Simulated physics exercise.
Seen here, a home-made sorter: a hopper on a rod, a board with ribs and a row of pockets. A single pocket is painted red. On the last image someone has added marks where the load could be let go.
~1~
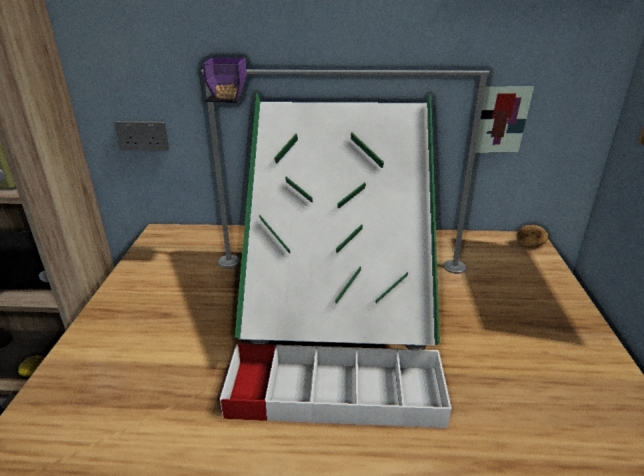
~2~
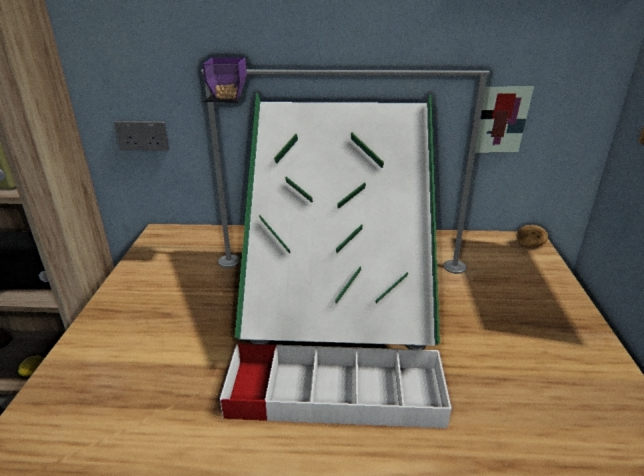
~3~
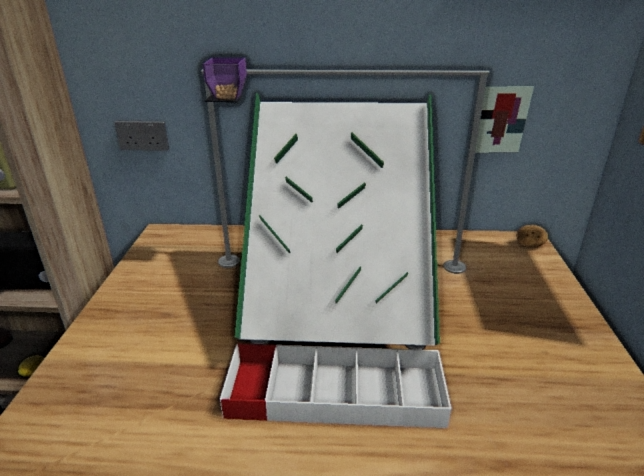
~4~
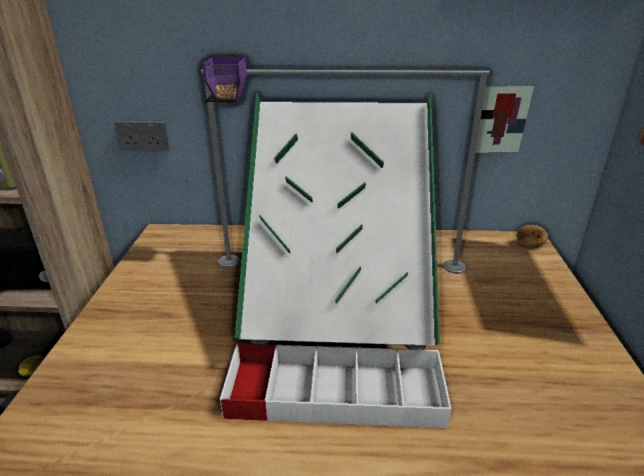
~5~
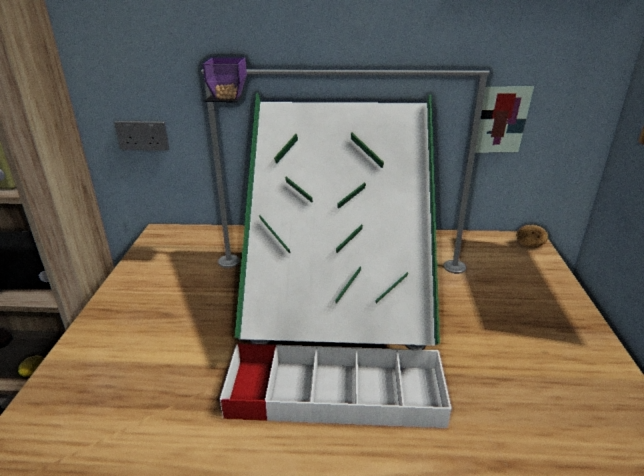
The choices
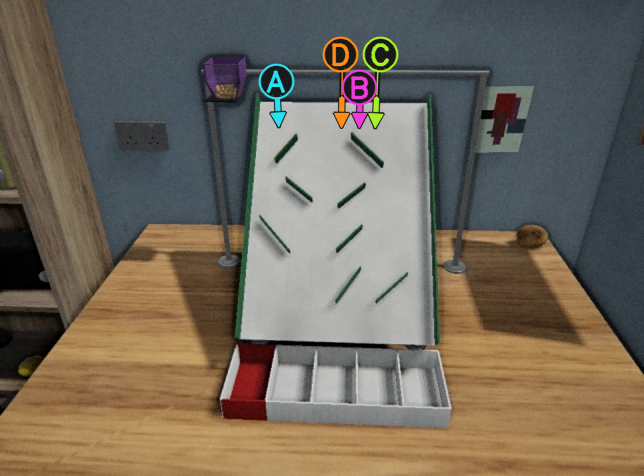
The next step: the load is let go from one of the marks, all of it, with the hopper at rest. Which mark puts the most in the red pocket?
A is best.
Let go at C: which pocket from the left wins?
It is the fifth one.
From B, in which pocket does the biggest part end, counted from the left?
The fifth.
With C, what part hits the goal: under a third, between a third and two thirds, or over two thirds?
Under a third.
On the marked copy, mark A meets the board at (278, 121); mark B meets the board at (359, 122); mark C meets the board at (375, 122); mark D meets the board at (341, 122).
For mark A, about half in the red pocket, about a third in other pockets, a small part outside the box.
For mark B, a small part in the red pocket, most in other pockets, a small part outside the box.
For mark C, a stray few in the red pocket, most in other pockets, a small part outside the box.
For mark D, a small part in the red pocket, most in other pockets, a small part outside the box.
